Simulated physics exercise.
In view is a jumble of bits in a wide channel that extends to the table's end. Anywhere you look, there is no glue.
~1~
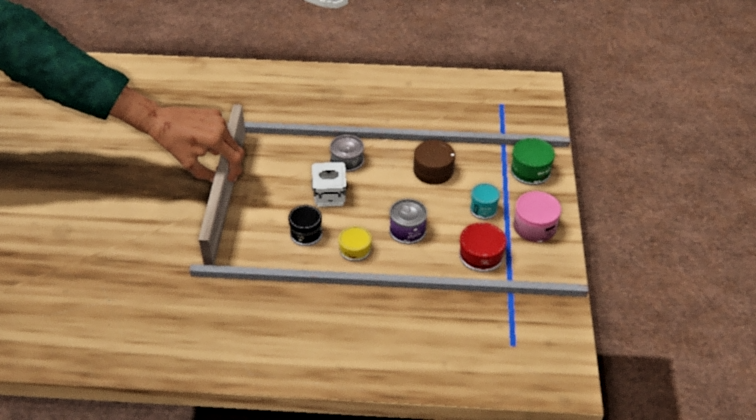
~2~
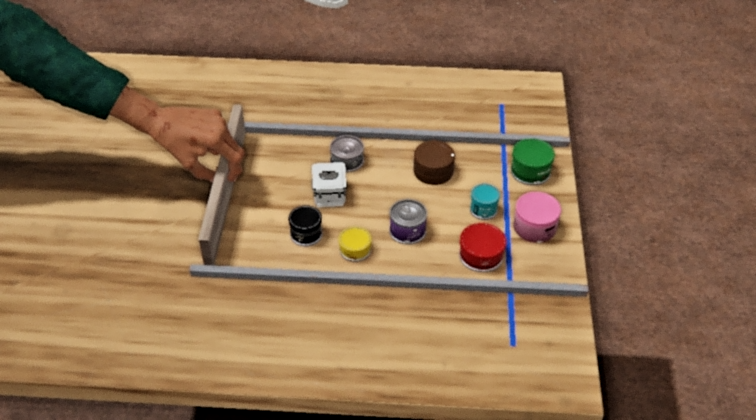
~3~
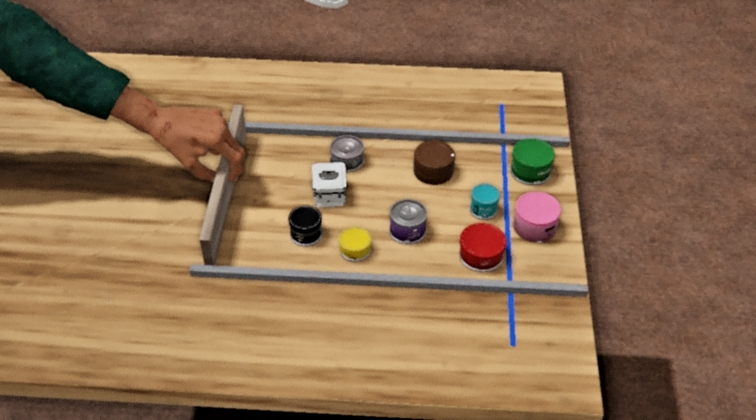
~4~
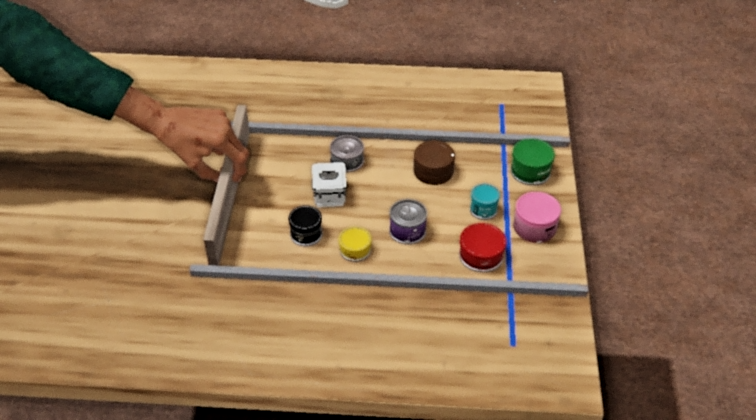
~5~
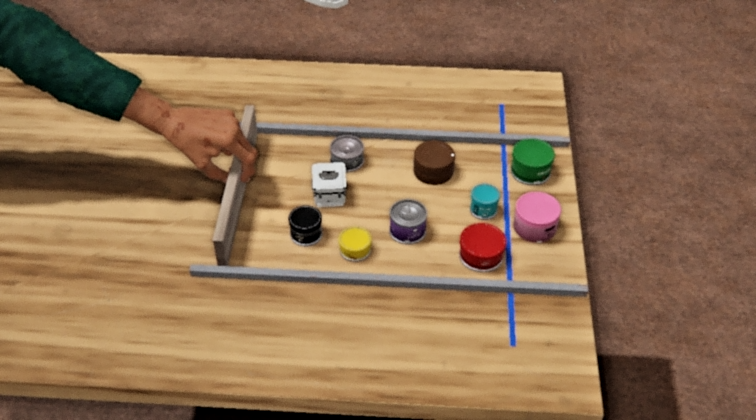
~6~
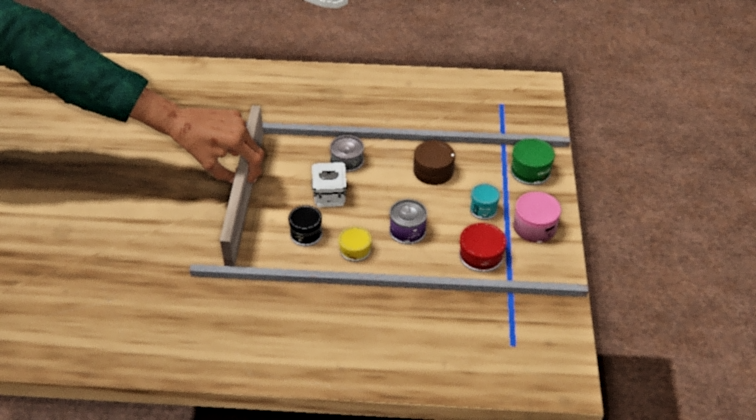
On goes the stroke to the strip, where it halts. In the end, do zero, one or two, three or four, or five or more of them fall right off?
One or two of them do.
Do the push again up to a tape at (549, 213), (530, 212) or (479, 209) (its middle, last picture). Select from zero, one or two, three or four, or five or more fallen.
Place by place: More than four, then one or two, then zero.
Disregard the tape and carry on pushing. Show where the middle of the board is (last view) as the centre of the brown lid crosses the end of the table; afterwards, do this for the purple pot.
Points: About (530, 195) and about (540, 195).
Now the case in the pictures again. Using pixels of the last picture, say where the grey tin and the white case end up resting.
The grey tin settles near (522, 162); as for the white case, near (523, 195).
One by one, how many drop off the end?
It comes to 2.
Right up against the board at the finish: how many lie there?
Contact count: 4.
Soon after, none off yet; green pot at rest near (532, 162); pink tub at rest near (537, 218); turquoise tin at rest near (485, 202).
In the end, the number that fall off is one or two; gone, pink tub and green pot.
